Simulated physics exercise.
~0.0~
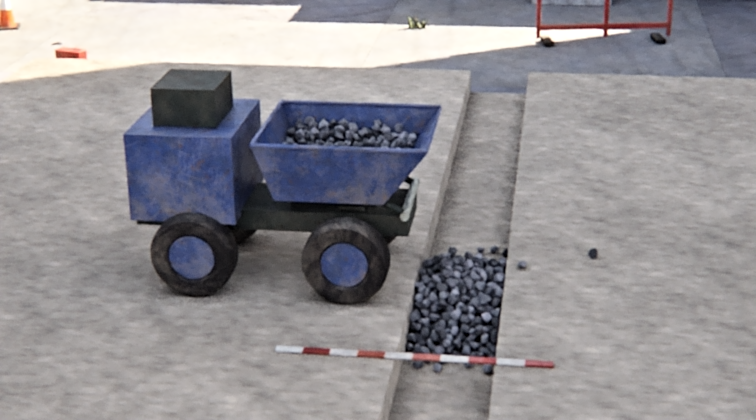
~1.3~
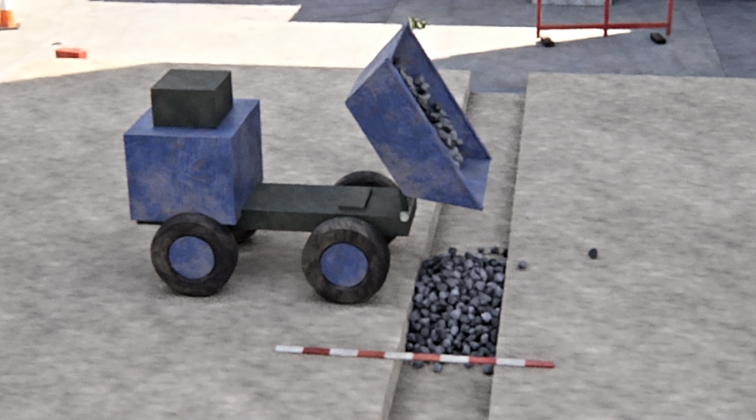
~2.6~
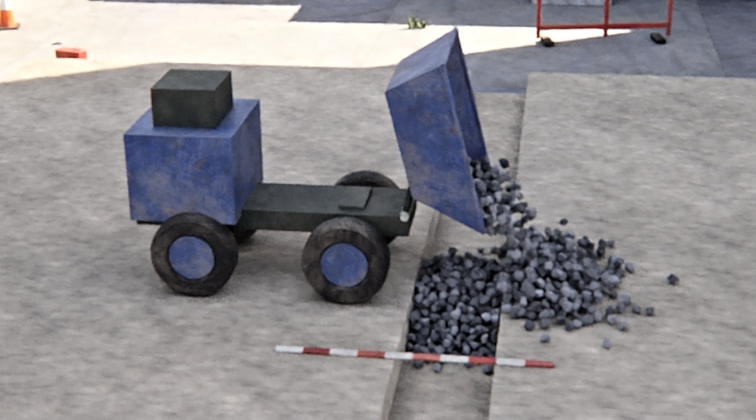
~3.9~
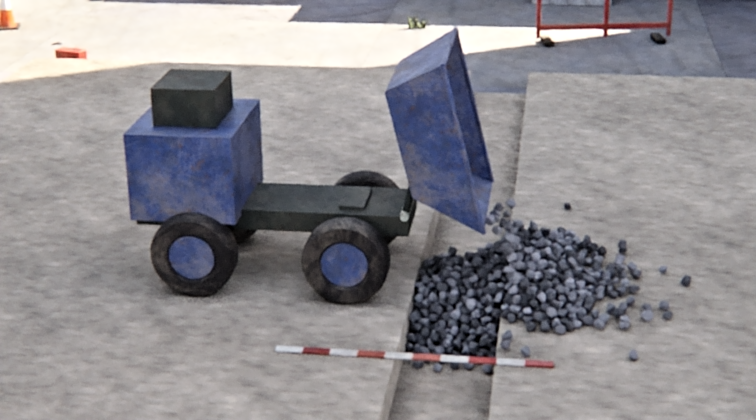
The clip shows a blue toy-like dump truck beside a trench partly filled with dark stones, tipping its loaded body up to the right until the stones slide out, some landing in the trench but most heaping beyond it, leaving the body raised and empty.
